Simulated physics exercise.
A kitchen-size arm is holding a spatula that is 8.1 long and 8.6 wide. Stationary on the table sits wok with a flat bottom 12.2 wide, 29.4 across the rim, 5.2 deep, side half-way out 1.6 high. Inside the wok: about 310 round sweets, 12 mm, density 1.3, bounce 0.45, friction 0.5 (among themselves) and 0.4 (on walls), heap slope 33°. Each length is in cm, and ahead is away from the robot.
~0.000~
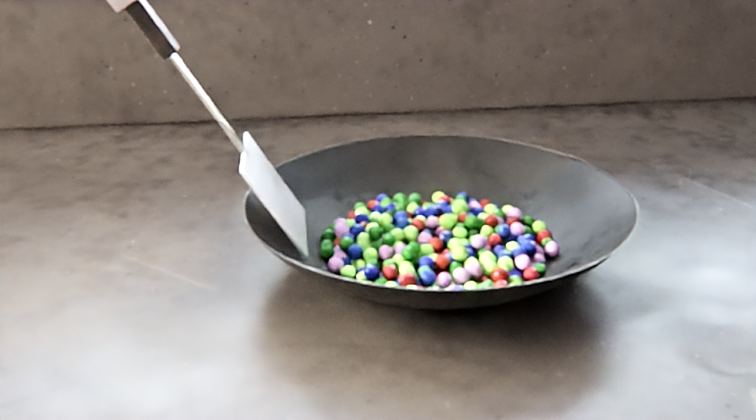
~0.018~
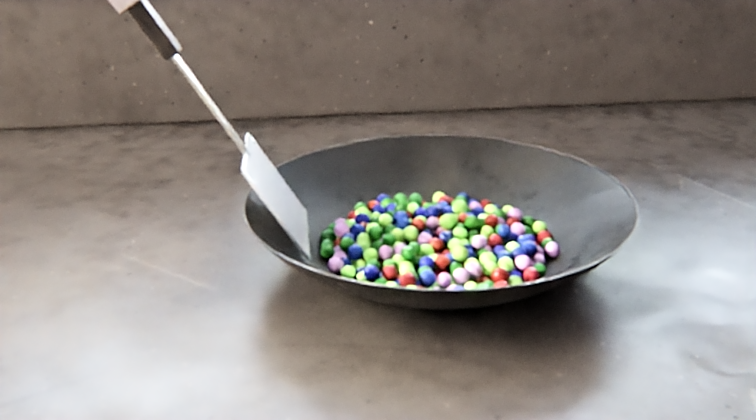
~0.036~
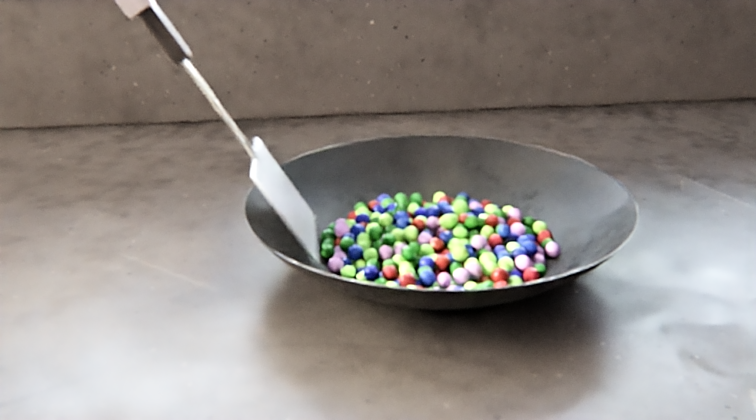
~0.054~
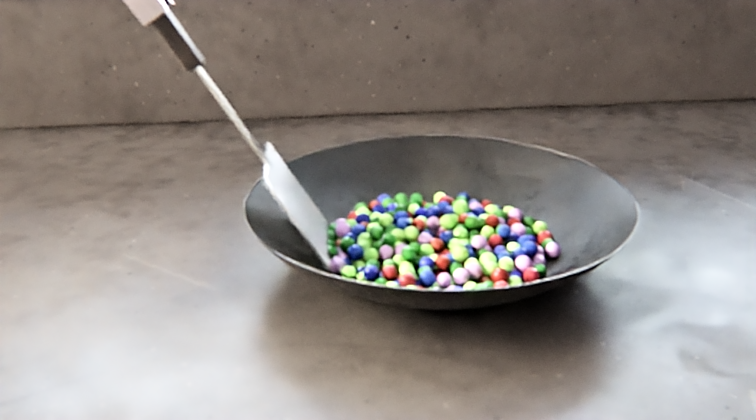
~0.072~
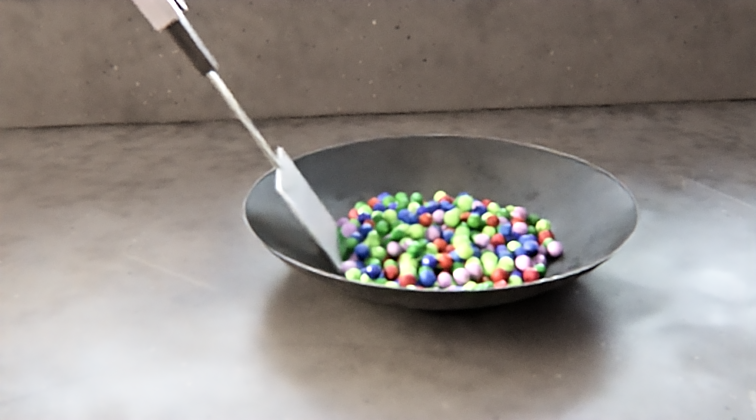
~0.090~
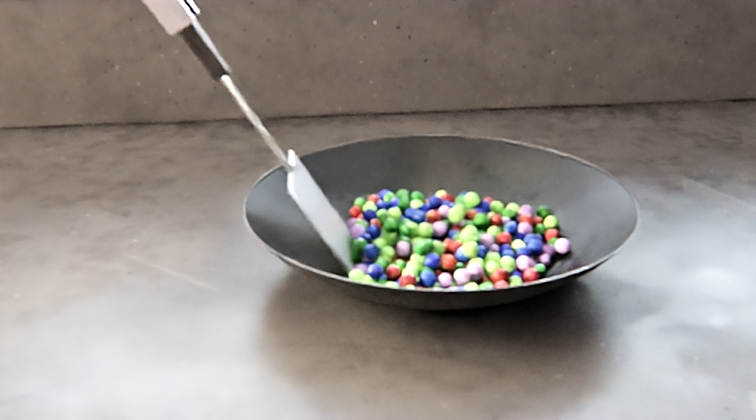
On a grey tabletop, a spatula slides rightward down inside a dark wok, pushing the left edge of a multicoloured heap of sweets.
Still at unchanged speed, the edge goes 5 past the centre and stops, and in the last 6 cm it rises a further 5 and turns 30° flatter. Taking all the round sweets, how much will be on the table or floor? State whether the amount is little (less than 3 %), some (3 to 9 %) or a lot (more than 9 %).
The amount is little, less than 3 %.
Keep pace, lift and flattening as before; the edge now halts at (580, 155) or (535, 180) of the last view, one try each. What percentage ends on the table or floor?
Respectively some 10 and 0 percent end on the table or floor.
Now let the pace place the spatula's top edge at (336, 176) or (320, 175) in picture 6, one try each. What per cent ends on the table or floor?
I'd estimate some 5 and 0 in a hundred.
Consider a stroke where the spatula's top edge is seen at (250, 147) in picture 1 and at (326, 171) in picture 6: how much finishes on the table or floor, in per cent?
It comes to something like 0 %, give or take.
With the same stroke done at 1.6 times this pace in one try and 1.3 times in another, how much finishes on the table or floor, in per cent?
Estimates, in order: 0 % and 0 %.
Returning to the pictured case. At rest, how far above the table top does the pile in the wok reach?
Close to 4.5 centimetres high.
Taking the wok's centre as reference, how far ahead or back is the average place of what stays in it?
Offset forward: Around 4.0 cm.
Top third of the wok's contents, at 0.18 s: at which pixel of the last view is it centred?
Around (500, 227).
By 0.18 s, sloping 59°, highest piece 3 above the table; 310 in the wok.
By 0.28 s, sloping 45°, highest piece 4 above the table; 310 in the wok.
By 0.53 s, sloping 29°, highest piece 4 above the table; 310 in the wok.
By 1.58 s, sloping 29°, highest piece 4 above the table; 310 in the wok.
Final count, 310 in the wok. That is 0 % on the table or floor.
